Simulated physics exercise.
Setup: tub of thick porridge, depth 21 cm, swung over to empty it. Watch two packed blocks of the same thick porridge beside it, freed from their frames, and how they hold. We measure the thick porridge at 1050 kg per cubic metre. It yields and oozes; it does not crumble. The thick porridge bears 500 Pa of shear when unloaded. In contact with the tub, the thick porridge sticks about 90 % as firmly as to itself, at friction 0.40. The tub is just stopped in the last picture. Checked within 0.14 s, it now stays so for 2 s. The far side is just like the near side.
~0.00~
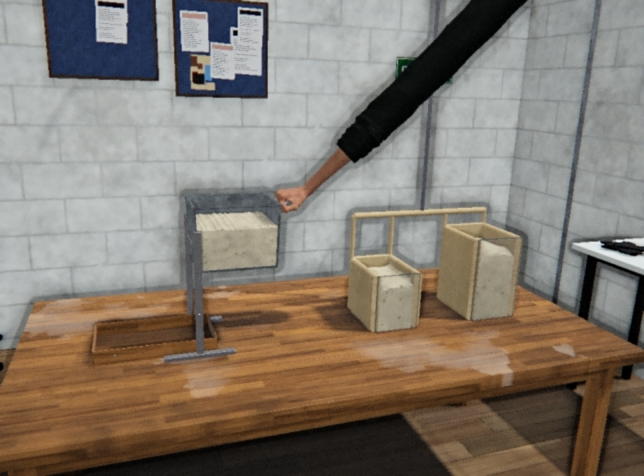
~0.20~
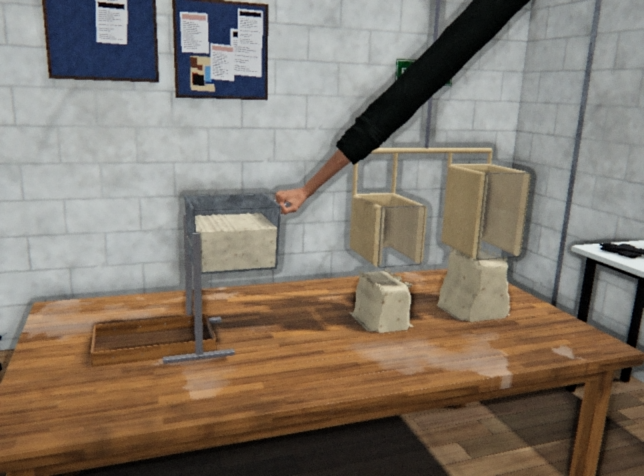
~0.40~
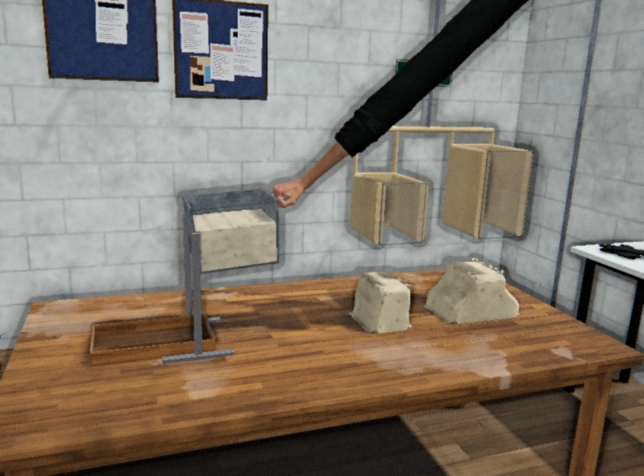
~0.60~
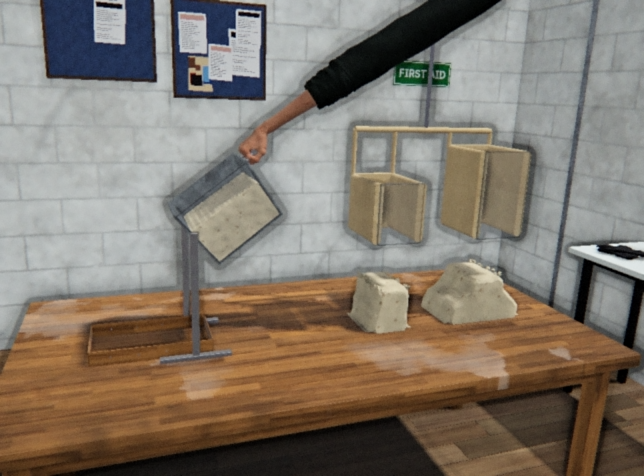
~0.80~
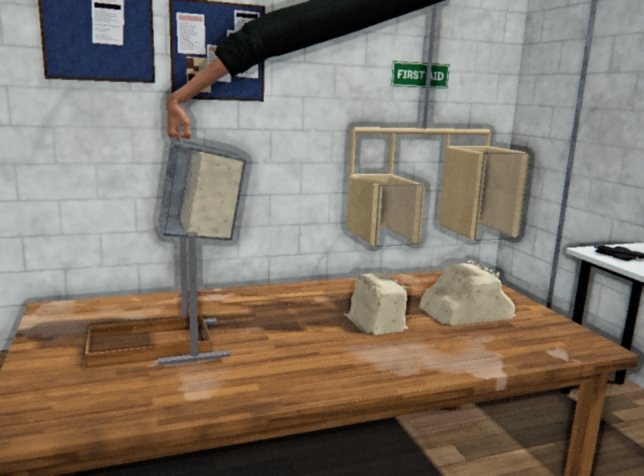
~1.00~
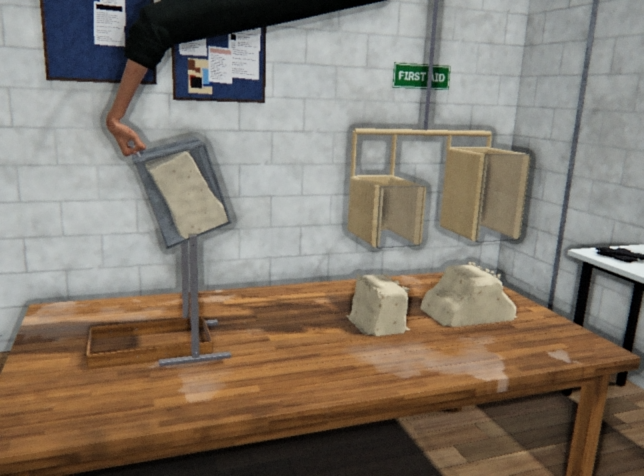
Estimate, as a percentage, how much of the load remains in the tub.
I would say about 22 per cent remains in the tub.
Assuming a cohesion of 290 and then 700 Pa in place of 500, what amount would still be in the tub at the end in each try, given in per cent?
Respectively 16 % and 35 %.
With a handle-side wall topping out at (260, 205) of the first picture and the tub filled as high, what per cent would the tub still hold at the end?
I'd guess around 40 per cent remains.
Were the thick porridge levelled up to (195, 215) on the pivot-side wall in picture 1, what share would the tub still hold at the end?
Result: Approx. 0 % remaining in tub.
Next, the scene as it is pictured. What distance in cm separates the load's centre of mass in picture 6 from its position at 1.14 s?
Some 10 cm.
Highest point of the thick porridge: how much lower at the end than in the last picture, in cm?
21 cm.
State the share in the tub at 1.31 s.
The tub holds some 30 % at that moment.
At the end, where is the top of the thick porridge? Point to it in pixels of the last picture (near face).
Near (183, 220).
After 1.14 s, the tub is at 108 degrees and holds 71 %.
After 1.31 s, the tub is at 108 degrees and holds 32 %.
After 1.48 s, the tub is at 108 degrees and holds 25 %.
After 1.65 s, the tub is at 108 degrees and holds 22 %.
After 3.00 s, the tub is at 108 degrees and holds 22 %.
